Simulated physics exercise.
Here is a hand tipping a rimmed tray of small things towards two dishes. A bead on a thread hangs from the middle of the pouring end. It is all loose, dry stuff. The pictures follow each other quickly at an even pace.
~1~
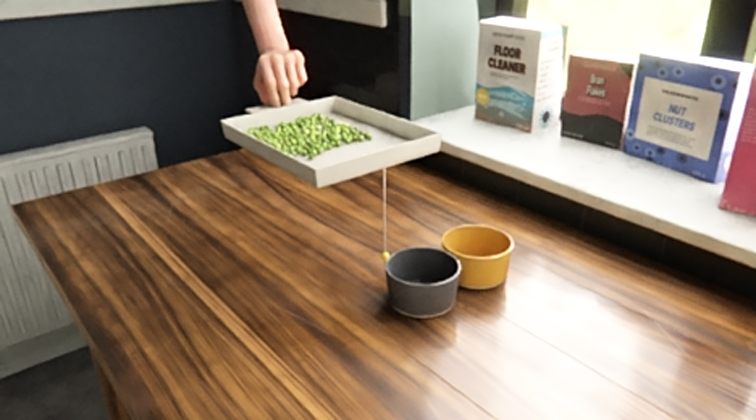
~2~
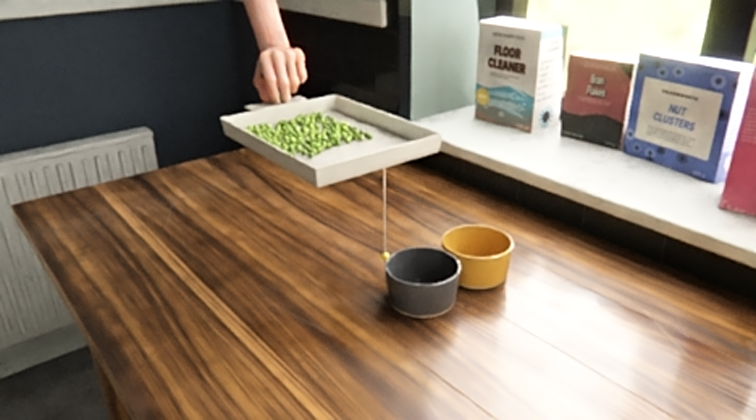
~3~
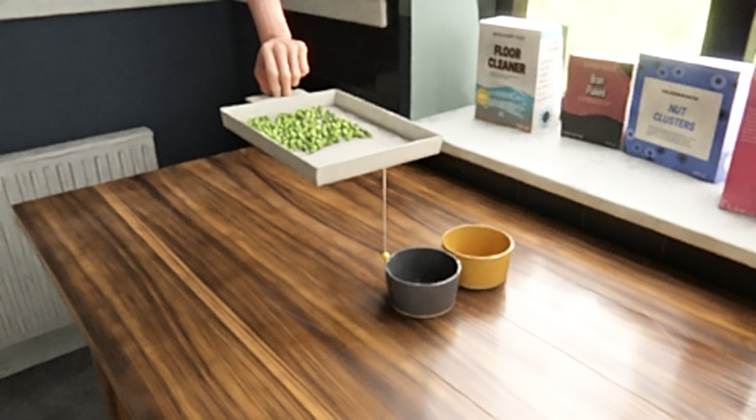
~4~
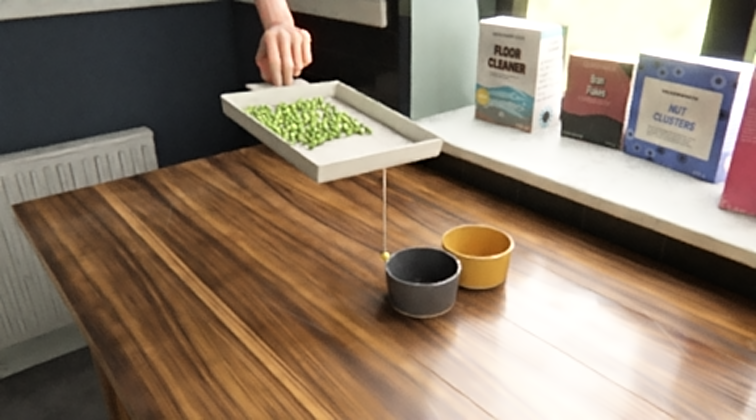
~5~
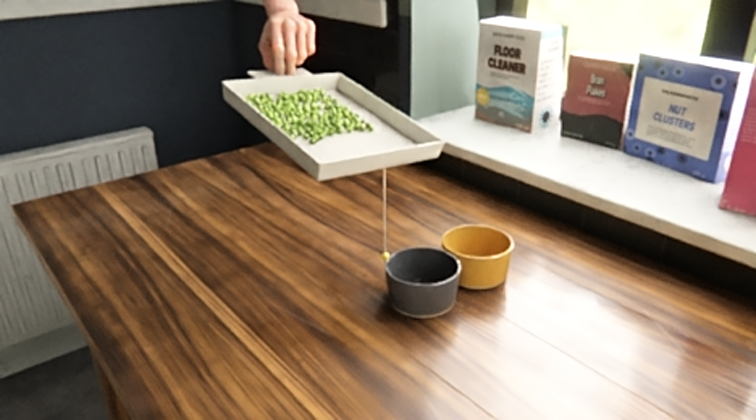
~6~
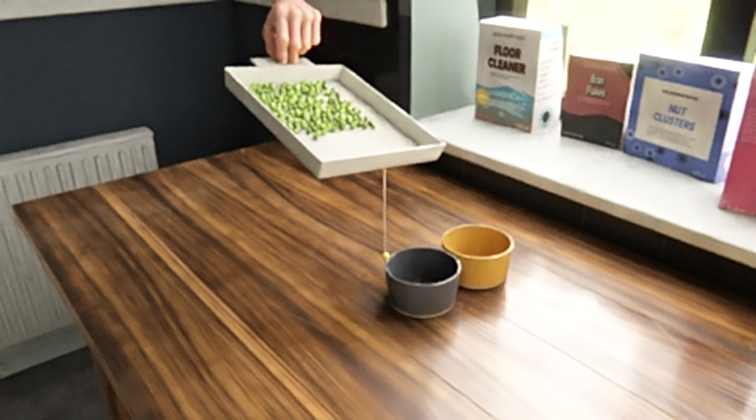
On a glossy wooden table near a windowsill lined with boxes, a dark dish and a yellow one stand close together below a pale tray of green peas held by a hand. The hand gradually lifts the tray's handle end, steepening its slope, while the peas stay bunched and the dishes remain still.
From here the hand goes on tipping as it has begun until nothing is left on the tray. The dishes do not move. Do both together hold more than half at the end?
Caught overall: More than half.
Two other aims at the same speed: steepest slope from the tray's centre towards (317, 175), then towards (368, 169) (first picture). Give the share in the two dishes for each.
Roughly 0 per cent, and 10 per cent.
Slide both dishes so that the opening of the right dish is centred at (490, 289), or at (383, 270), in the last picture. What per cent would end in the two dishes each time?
About 0 and 0 per cent.
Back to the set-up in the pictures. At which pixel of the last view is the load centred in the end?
Close to (433, 283).
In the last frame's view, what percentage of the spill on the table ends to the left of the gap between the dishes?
Near 70 %.
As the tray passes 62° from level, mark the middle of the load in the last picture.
Close to (416, 156).
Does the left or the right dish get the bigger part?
Fuller: The left dish.
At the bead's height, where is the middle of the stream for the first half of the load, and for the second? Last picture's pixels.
Early half (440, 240), late half (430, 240).
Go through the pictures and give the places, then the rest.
Corners of the pouring end at (317, 168) and (439, 133), level; middle of the load at (299, 136), dried peas; left dish at (448, 295); right dish at (503, 268); bead on its thread at (385, 257), in the first frame.
Corners of the pouring end at (317, 167) and (439, 134), level; middle of the load at (299, 134), in the second frame.
Corners of the pouring end at (318, 166) and (440, 135), tipped barely, lowest at the right corner; middle of the load at (299, 129), in the third frame.
Corners of the pouring end at (319, 164) and (441, 138), tipped a little, lowest at the right corner; middle of the load at (299, 121), in the fourth frame.
Corners of the pouring end at (321, 162) and (442, 140), tipped a little, lowest at the right corner; middle of the load at (300, 113), in the fifth frame.
Corners of the pouring end at (323, 160) and (442, 143), tipped clearly, lowest at the right corner; middle of the load at (303, 106); left dish at (448, 295); right dish at (503, 268), in the sixth frame.
Soon after the last picture, tray tipped steeply; most on the tray; a stray few outside both; a small part in the air.
A little later, tray tipped past a quarter turn; about two thirds on the tray; a small part in the left dish; a small part in the right dish; a small part outside both; a small part in the air.
Later still, tray tipped past a quarter turn; about half in the left dish; a small part in the right dish; about a third outside both.
At rest, tray tipped past a quarter turn; about half in the left dish; a small part in the right dish; about a third outside both.
